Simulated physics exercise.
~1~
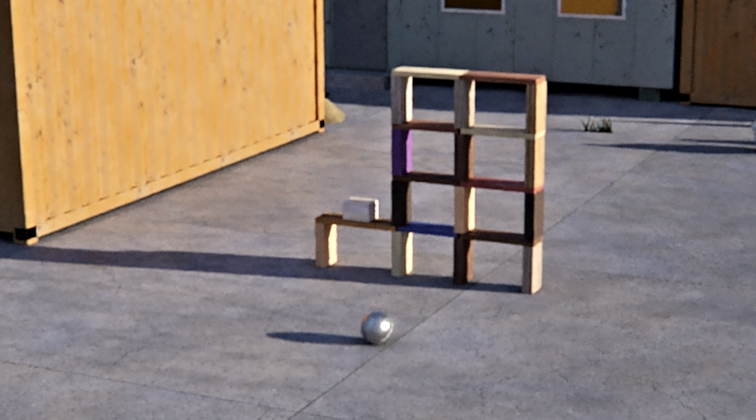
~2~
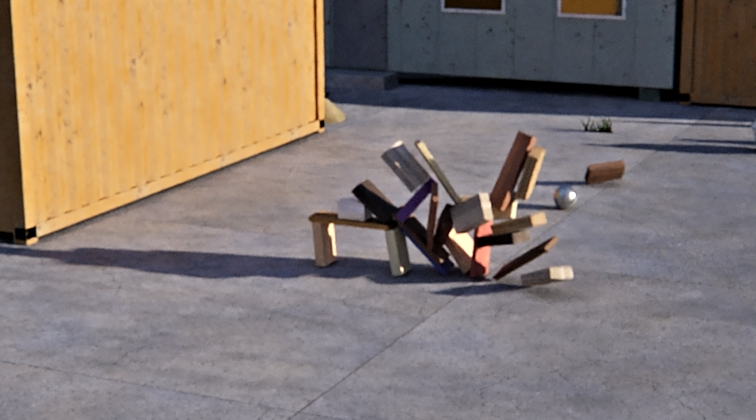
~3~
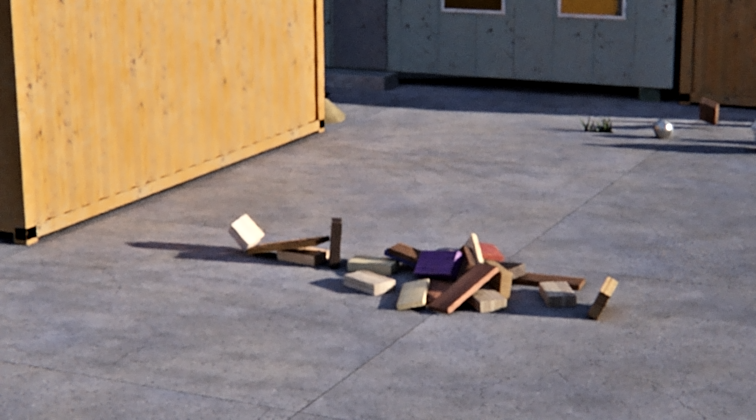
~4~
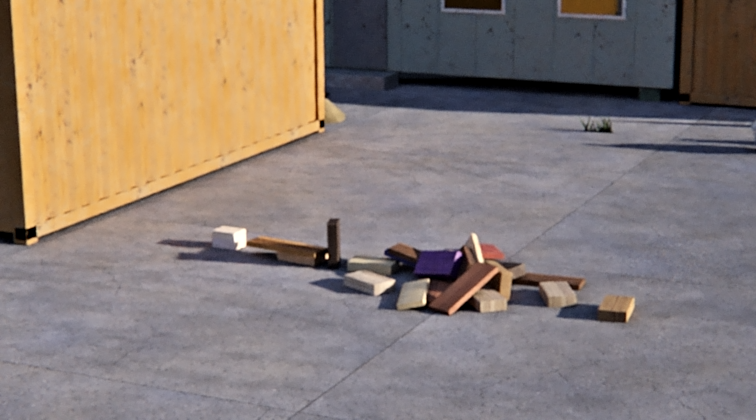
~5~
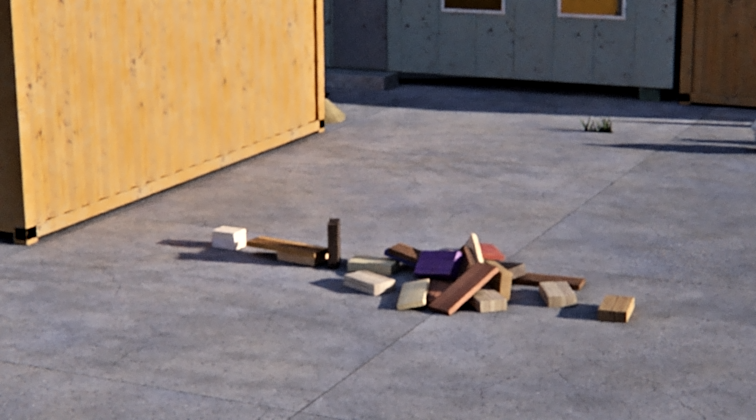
On a grey paved yard, seen from slightly above by a still camera, a wooden container stands at the left and a grey-green building behind. In the middle rises an open frame of posts and planks in pale, brown, red, blue and purple, with a low bay at its left carrying a white block. A steel ball in front rolls towards it, and the frame collapses, its pieces tilting and tumbling as the ball moves off to the right. The low bay falls too, and the ball rolls away out of sight. The pieces end in a low, scattered heap, the purple post on its side.
